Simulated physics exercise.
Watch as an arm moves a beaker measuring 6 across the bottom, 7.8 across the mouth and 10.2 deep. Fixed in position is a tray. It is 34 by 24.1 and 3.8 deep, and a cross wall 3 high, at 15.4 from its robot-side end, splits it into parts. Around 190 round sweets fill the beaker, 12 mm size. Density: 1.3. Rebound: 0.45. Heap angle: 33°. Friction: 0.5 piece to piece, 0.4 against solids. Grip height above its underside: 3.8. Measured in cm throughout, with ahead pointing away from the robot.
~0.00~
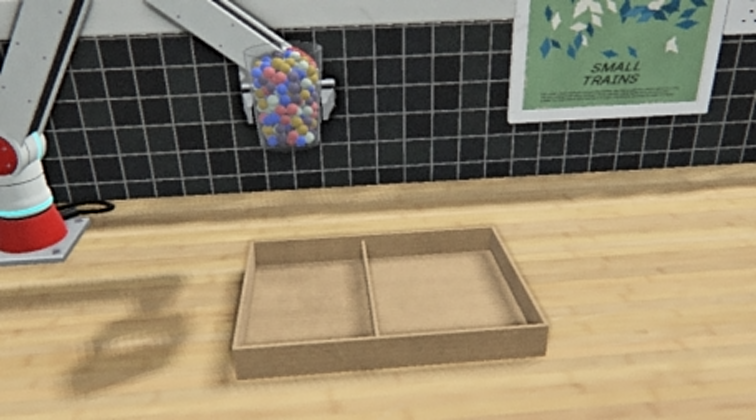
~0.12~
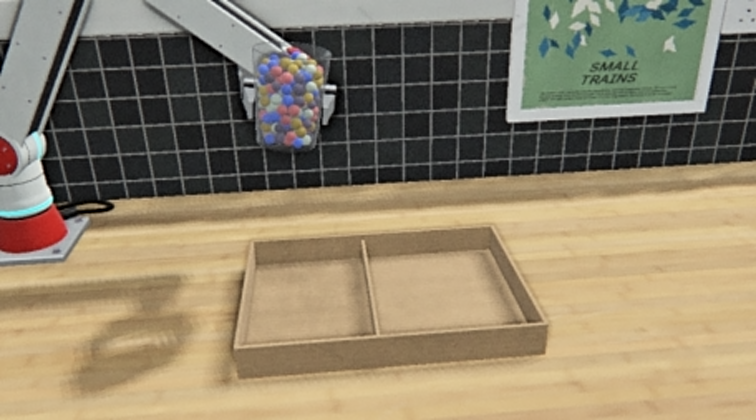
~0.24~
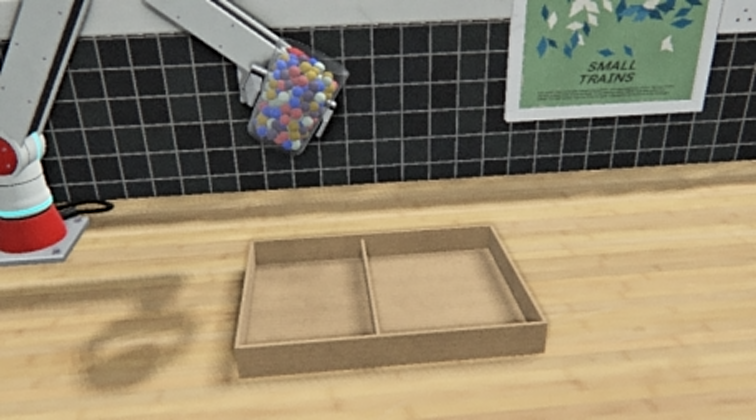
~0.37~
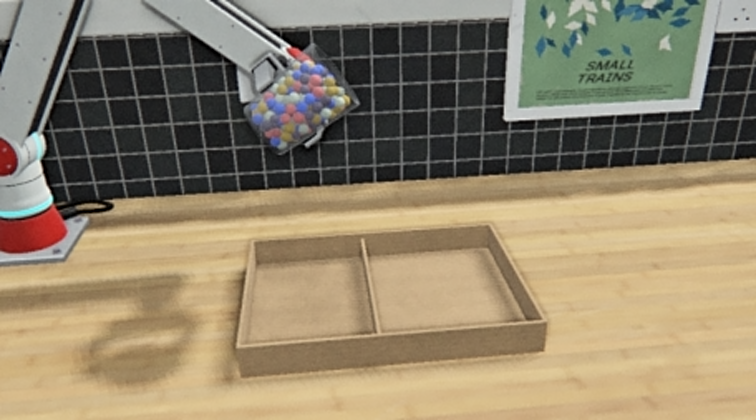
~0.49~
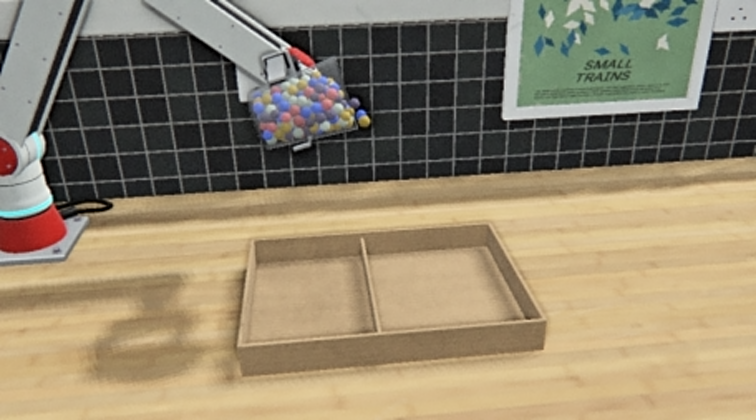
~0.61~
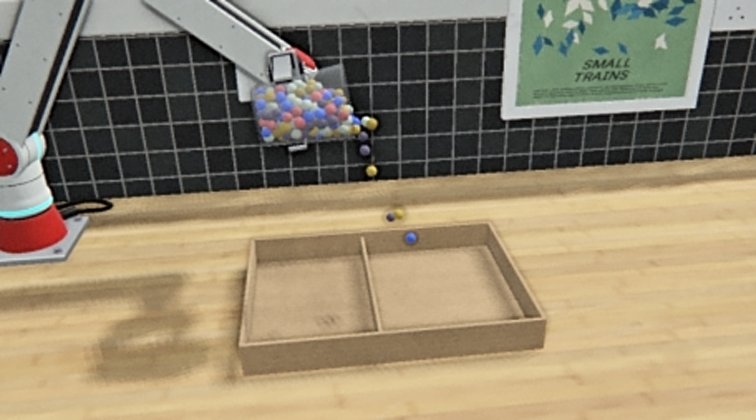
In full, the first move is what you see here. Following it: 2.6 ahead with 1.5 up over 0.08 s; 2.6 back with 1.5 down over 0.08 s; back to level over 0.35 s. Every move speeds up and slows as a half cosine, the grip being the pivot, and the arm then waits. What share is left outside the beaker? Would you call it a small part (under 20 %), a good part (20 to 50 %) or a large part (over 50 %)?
I'd call it a large part.
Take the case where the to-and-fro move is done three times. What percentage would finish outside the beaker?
Expected share: About 95 %.
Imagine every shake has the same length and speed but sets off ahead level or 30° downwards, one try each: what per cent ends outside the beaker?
Roughly 65 per cent, then 45 per cent.
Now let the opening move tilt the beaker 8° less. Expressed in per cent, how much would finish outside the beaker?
Estimate: Around 65 per cent.
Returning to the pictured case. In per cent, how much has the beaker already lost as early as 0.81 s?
Around 60 percent at that moment.
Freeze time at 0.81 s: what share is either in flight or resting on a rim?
About 58 per cent.
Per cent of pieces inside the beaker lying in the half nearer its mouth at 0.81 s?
Near 100 in a hundred.
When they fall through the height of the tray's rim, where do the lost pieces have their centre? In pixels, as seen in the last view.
Close to pixel (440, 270).
After 0.81 s, tilted 80° forward, highest piece 28 above the table; 73 in the beaker, 8 in the far-side part, 112 in flight or on a rim.
After 1.02 s, tilted 16° forward, highest piece 32 above the table; 138 in the far-side part, 48 in the beaker, 7 in flight or on a rim.
After 1.32 s, level, highest piece 26 above the table; 138 in the far-side part, 48 in the beaker, 5 on the table or floor, 1 in the robot-side part, 1 in flight or on a rim.
After 2.37 s, level, highest piece 26 above the table; 138 in the far-side part, 48 in the beaker, 6 on the table or floor, 1 in the robot-side part.
At rest, 138 in the far-side part, 48 in the beaker, 6 on the table or floor, 1 in the robot-side part. That is 75 % outside the beaker.
